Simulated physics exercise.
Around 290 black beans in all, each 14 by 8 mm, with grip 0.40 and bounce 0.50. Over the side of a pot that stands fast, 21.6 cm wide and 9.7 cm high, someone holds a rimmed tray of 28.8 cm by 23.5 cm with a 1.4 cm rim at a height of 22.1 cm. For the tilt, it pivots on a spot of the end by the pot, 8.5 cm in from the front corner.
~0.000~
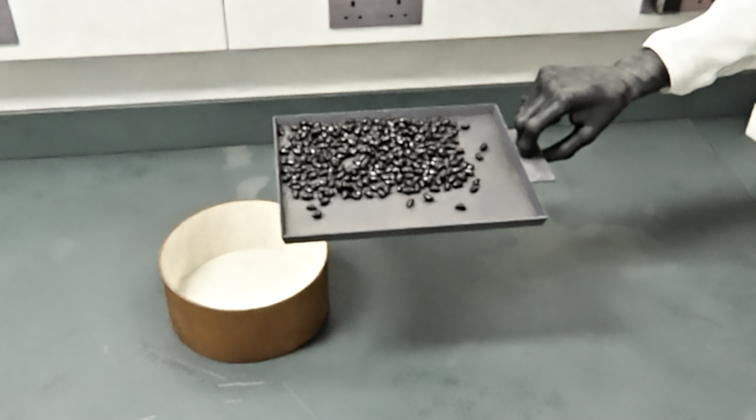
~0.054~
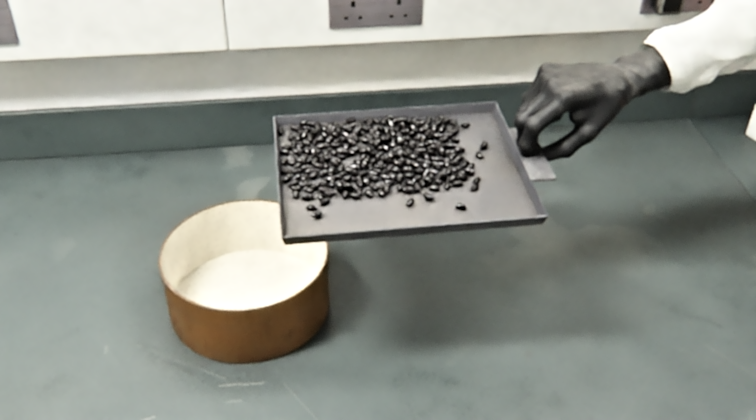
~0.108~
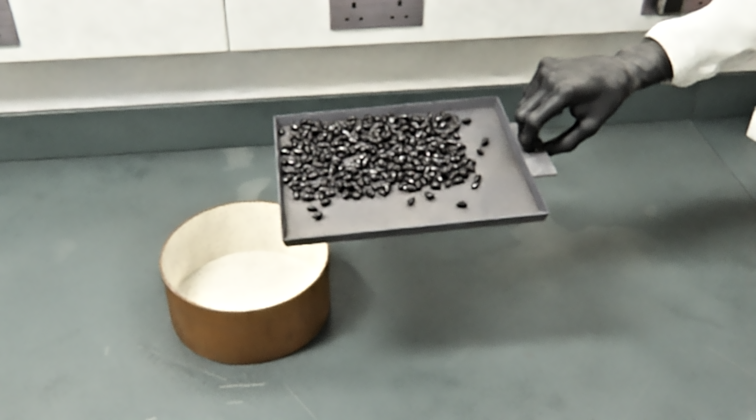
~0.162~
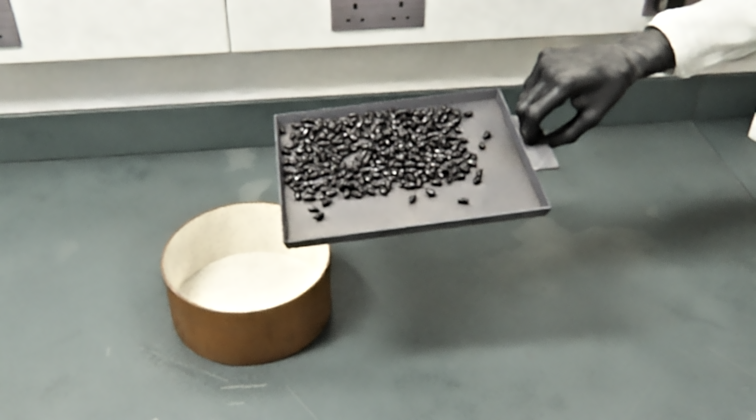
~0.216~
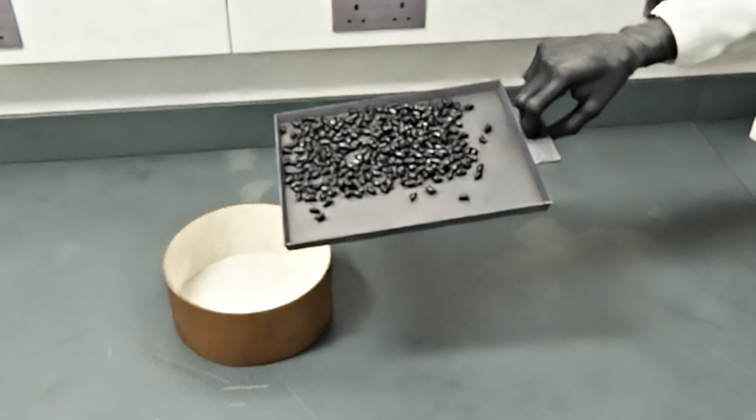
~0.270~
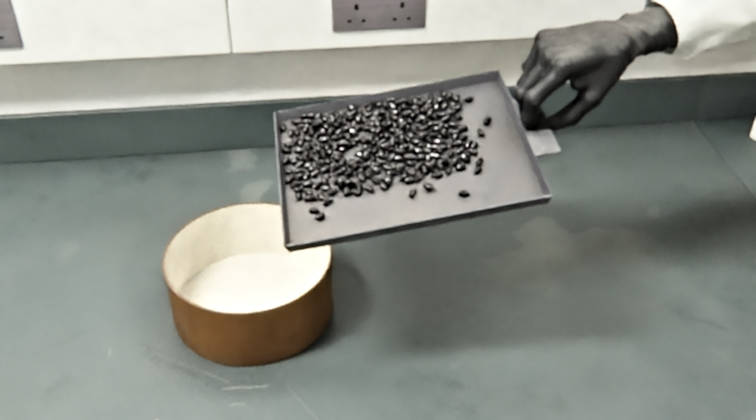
A dark-gloved hand in a white sleeve reaches in from the right above a grey-green worktop, seen from slightly above, with white panels and a grey socket behind. It grips a dark grey rimmed tray scattered with glossy black beans, beside and partly over a round brown pot with a pale inside. The hand slowly raises the tray's right end, tilting it slightly leftward, while the beans keep their places on it and the pot stays still.
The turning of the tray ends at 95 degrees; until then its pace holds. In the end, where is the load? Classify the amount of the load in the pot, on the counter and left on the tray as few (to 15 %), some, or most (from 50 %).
Tray: Few. Pot: Some. Counter: Most.
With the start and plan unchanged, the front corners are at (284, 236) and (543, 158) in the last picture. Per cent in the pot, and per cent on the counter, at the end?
The pot gets 90 and the counter 10.
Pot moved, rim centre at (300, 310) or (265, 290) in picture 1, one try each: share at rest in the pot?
I'd say some 95 per cent for the first and some 100 per cent for the second.
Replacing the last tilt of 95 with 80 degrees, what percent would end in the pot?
30 percent.
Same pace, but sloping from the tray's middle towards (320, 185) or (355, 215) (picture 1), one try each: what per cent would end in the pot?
I'd put it at roughly 80 per cent for the first tilt and roughly 10 per cent for the second.
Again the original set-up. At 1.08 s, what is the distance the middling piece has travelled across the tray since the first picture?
By then it sits near 10 cm from where it began.
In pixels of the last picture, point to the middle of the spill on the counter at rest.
The middle of the spill sits at roughly (269, 407).
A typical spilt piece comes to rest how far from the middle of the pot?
Roughly 20 cm.
Then, at 1.08 s, tilt 50 degrees; the tray holds 95 %, the pot 0 %.
Then, at 1.62 s, tilt 76 degrees; the tray holds 35 %, the pot 20 %.
After 2.22 s, tilt 95 degrees; the tray holds 0 %, the pot 35 %.
In the end, at 3.2 s, tray 0 %, pot 35 %, counter 65 %.
